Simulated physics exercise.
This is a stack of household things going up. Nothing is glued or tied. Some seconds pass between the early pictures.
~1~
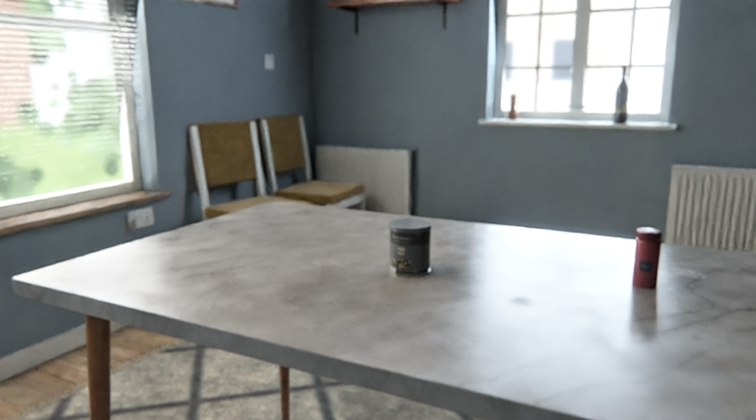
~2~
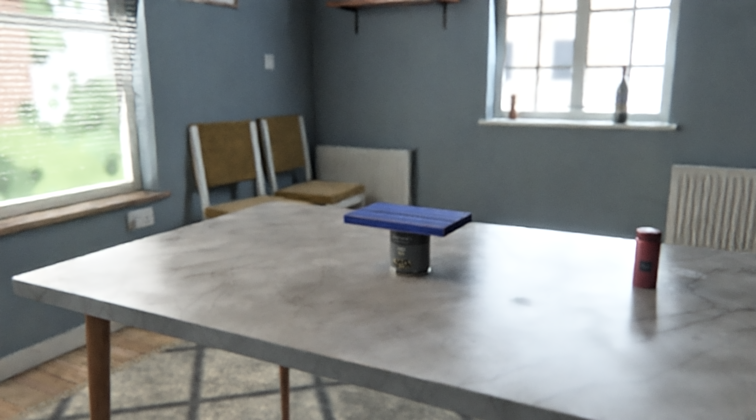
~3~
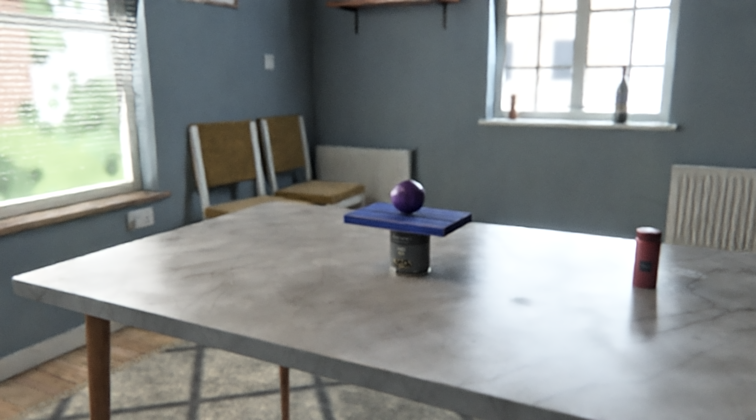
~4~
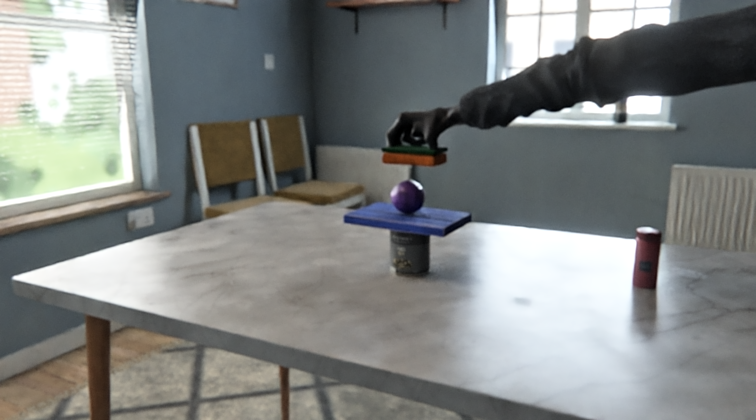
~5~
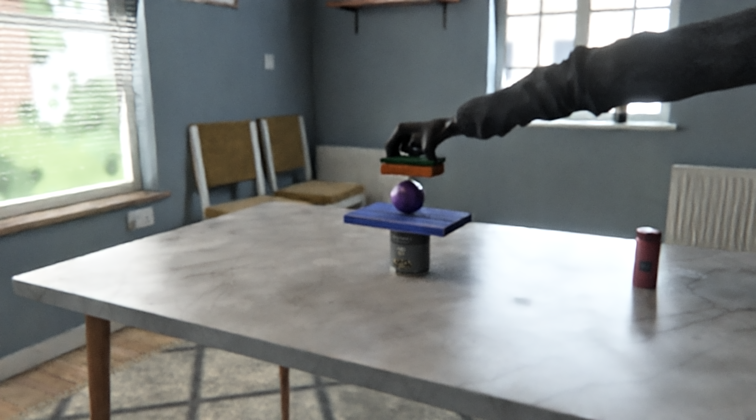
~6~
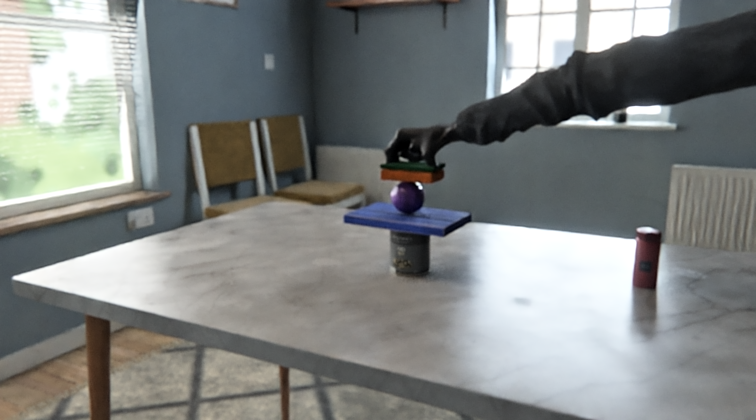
In the video, a dark pot stands on a marble-look table near a red can, a blue board and then a purple ball appear stacked on it, and a dark-sleeved arm lowers an orange and green sponge onto the ball.
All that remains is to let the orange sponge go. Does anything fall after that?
As it turns out, it loses its balance.
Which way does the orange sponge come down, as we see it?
To the right.
Then, 0.50 s on from there, orange sponge on its side near (444, 189).
Then, 0.90 s on from there, orange sponge now fallen.
Then, 1.00 s on from there, things are still on the move.
In the end, fallen, orange sponge; the other 4 unmoved. At the end, from the last picture's camera, orange sponge near (548, 275). The pile comes apart.
